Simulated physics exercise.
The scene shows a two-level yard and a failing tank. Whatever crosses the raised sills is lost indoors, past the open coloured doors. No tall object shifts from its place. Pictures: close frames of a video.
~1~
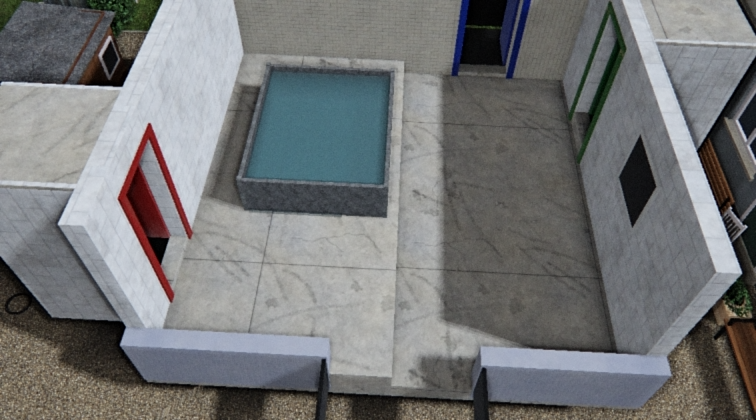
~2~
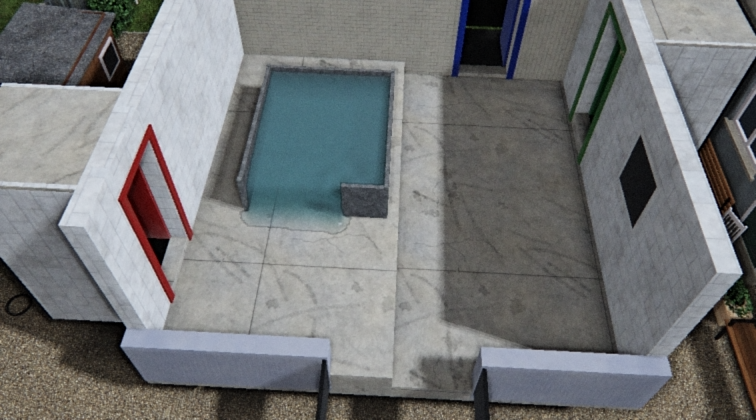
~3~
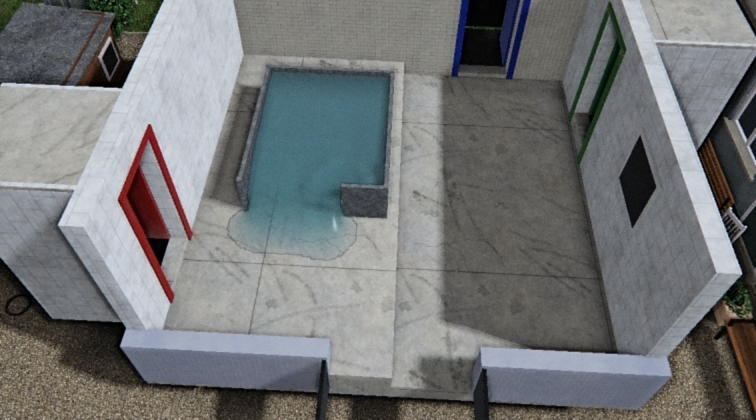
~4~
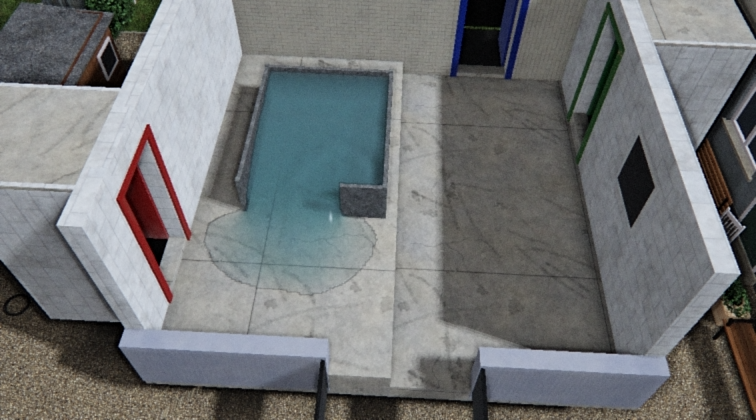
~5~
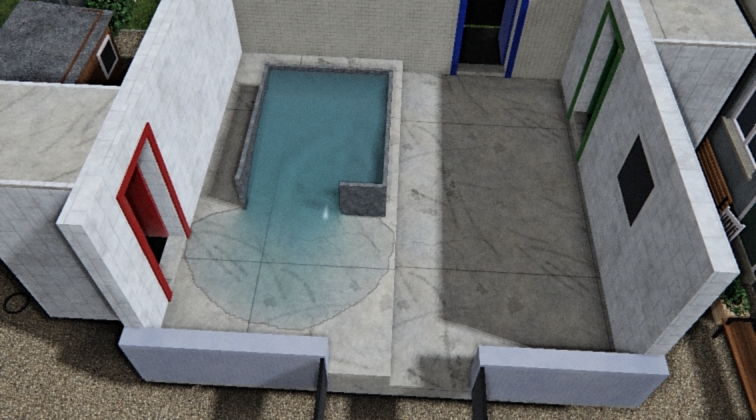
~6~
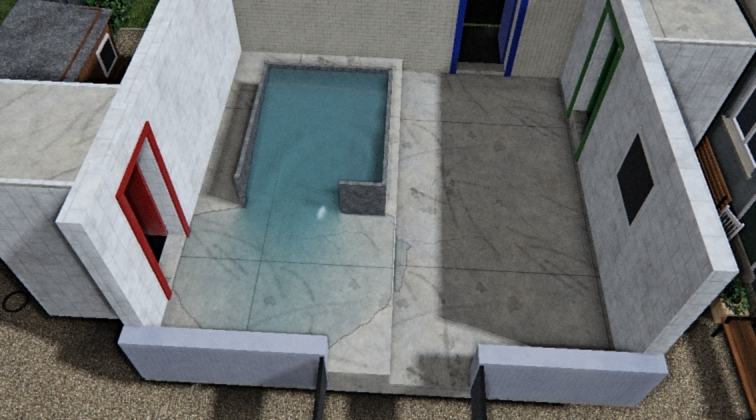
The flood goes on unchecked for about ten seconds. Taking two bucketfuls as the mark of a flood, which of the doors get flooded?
The green door stays below the mark, the blue door stays below the mark, the red door gets flooded.
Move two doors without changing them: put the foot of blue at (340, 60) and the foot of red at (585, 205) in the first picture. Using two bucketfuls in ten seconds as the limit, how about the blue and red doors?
Note: Blue door lets in too little; red door lets in too little.
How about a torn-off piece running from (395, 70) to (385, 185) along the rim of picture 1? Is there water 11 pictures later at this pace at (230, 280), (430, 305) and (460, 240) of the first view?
So that's left bare for the first, left bare for the second and waterlogged for the third.
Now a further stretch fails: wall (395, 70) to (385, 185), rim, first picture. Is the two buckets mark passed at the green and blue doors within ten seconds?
Green door: Exceeds it; blue door: Exceeds it.
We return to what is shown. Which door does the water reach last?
That would be the blue-painted one.
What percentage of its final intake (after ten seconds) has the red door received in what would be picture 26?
That share would be near 55 %.
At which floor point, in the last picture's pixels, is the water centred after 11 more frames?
Close to (301, 208).
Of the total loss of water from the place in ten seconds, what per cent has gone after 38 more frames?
My figure is about 80 in a hundred.
A moment on, water covers 25 % of the floor; the green door not reached, the blue door not reached, the red door wet at the sill, nothing in.
Next, water covers 25 % of the floor; the green door not reached, the blue door not reached, the red door over two buckets in.
Then, water covers 40 % of the floor; the green door not reached, the blue door not reached, the red door far over two buckets in.
Later, water covers 60 % of the floor; the green door wet at the sill, nothing in, the blue door not reached, the red door far over two buckets in.
In the end, water covers 95 % of the floor; the green door wet at the sill, nothing in, the blue door wet at the sill, nothing in, the red door far over two buckets in.
